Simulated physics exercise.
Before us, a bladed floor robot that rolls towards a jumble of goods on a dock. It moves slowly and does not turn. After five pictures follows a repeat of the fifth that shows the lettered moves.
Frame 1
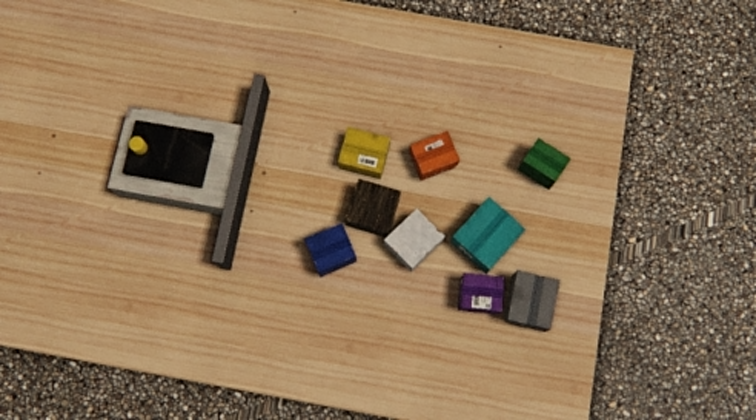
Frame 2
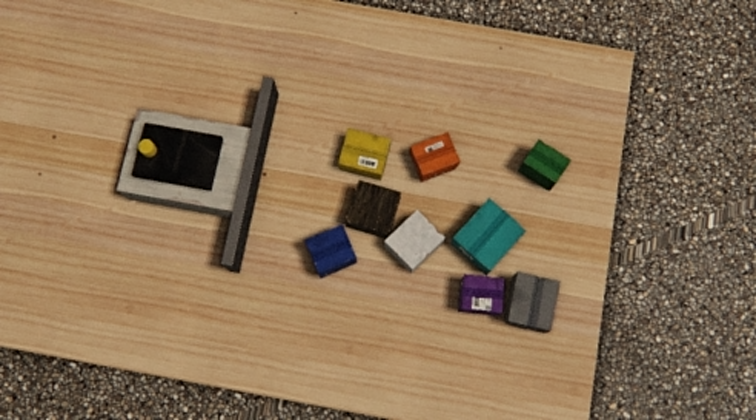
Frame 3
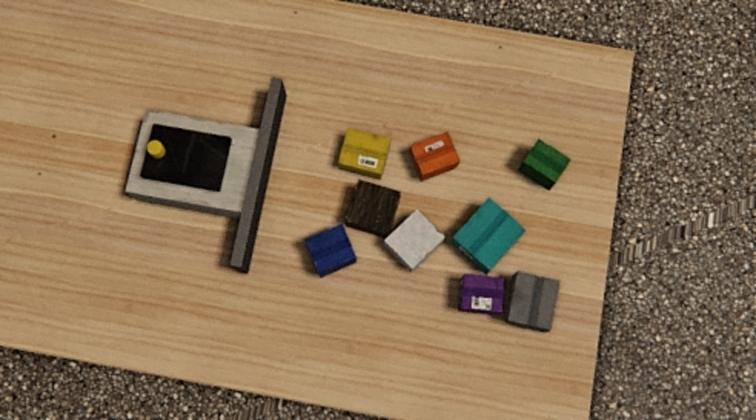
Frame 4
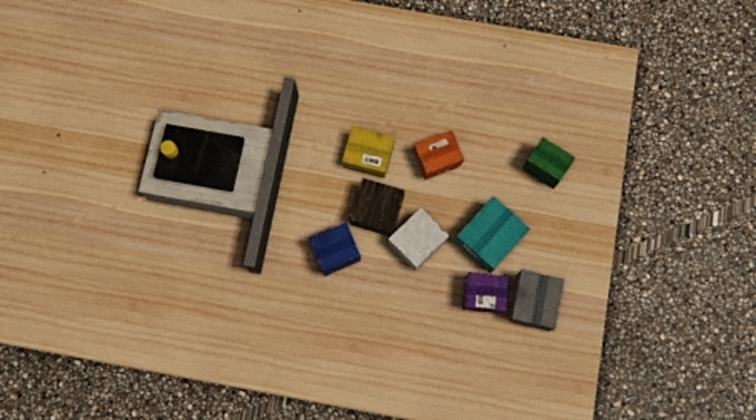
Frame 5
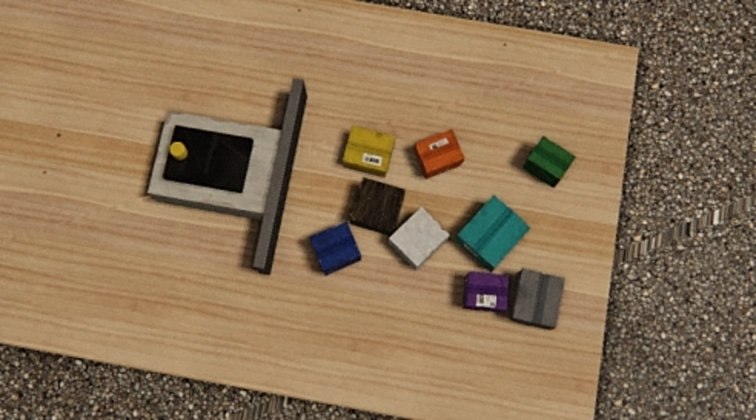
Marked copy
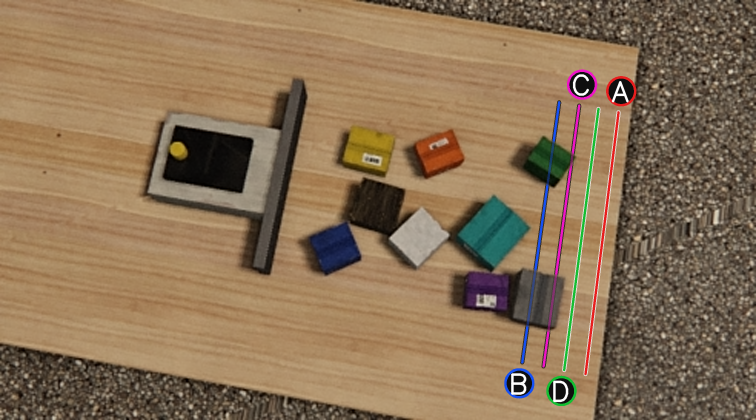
A bladed floor robot creeping slowly right across a wooden surface, nearing a scattered group of colourful boxes that stay still.
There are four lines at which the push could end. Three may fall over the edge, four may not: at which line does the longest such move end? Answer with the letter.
It should halt at B.
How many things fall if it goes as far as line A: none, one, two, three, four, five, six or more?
Six or more.
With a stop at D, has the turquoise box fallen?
Yes.
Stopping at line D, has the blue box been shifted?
By then, yes.
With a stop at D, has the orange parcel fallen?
By then, yes.
On the marked copy, A at (603, 239); B at (541, 228); C at (562, 232); D at (582, 235).
Taking B. A third of the way, robot (310, 176); blue box (388, 268); orange parcel (458, 160).
Two thirds of the way, robot (404, 193); grey box (579, 322); turquoise box (560, 234).
When it is over, robot (479, 206); turquoise box over the edge; grey box over the edge; two fallen.
As for the rest, A drops nine; C drops five; D drops five.
